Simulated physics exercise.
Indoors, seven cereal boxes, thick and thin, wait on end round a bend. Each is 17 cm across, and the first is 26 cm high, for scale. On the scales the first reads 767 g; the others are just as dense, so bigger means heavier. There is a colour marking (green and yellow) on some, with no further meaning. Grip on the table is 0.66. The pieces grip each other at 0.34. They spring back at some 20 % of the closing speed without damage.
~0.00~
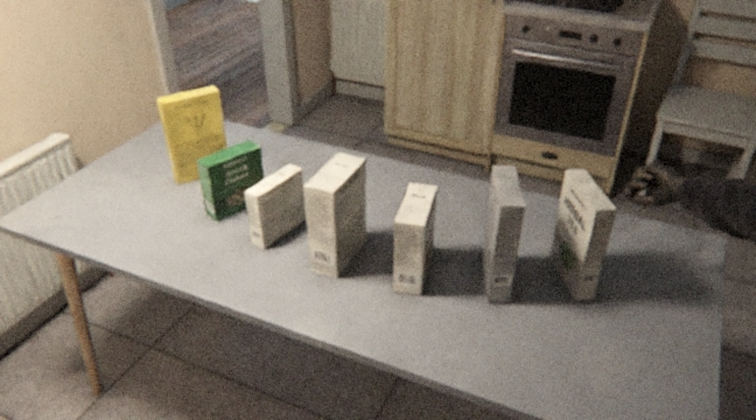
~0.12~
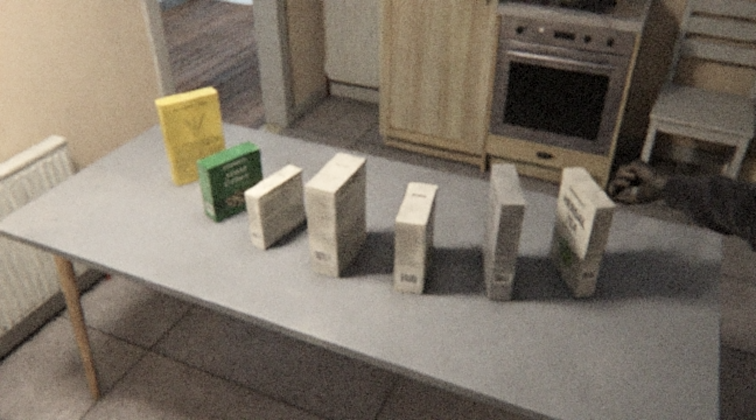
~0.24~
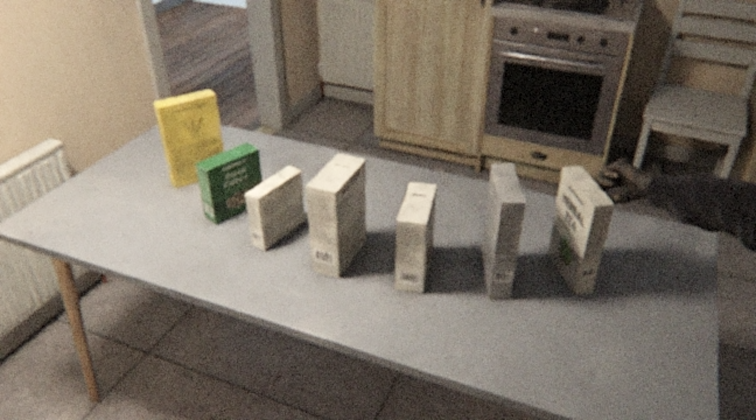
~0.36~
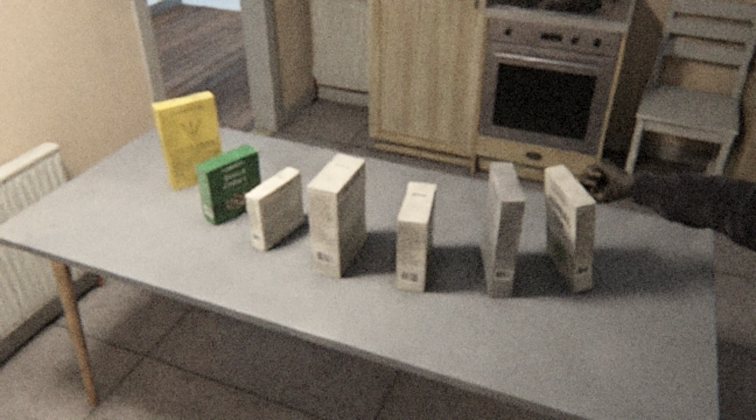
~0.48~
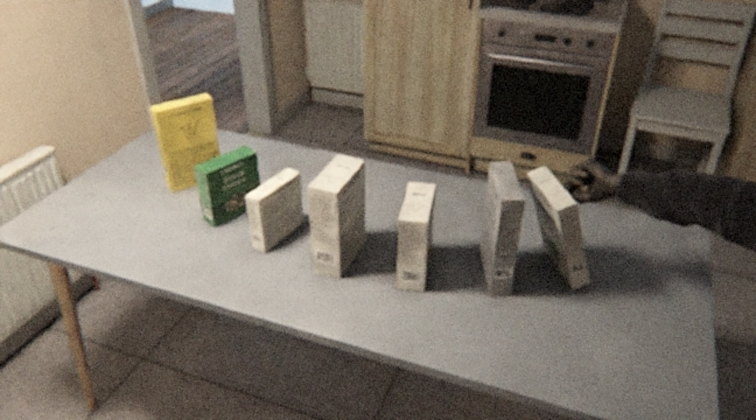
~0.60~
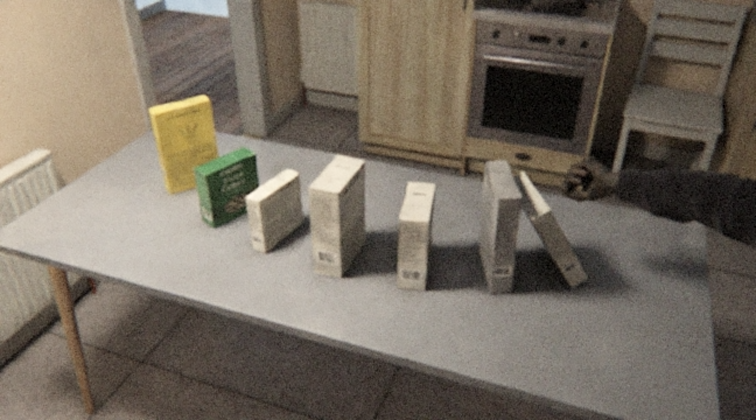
On a kitchen table, a dark-sleeved hand pushing the rightmost of seven standing boxes, the box tilting left against its neighbour.
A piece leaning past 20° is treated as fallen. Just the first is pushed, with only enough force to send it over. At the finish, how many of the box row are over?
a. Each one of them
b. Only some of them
Answer: B.
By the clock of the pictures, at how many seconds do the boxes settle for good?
Rest time: Around 5.0 s.
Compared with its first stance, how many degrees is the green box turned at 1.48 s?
Tilt: Approx. 5°.
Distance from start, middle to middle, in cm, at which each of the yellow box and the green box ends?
The yellow one ends 0 cm from its start and the green one 10 cm.
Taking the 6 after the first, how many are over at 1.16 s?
I make it 2 by that time.
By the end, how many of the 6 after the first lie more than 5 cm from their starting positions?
The count is 5.
After 0.84 s, 1 of the 6 other boxes over.
After 1.16 s, 2 of the 6 other boxes over.
After 1.48 s, 4 of the 6 other boxes over; green box leaning 3°.
After 2.04 s, 5 of the 6 other boxes over; green box lying flat; yellow box leaning 3°.
At rest (5.2 s), 5 of the 6 other boxes over; green box lying flat; yellow box unmoved. One left standing. As the last picture would show them, middles, green box near (211, 190), yellow box near (187, 145).
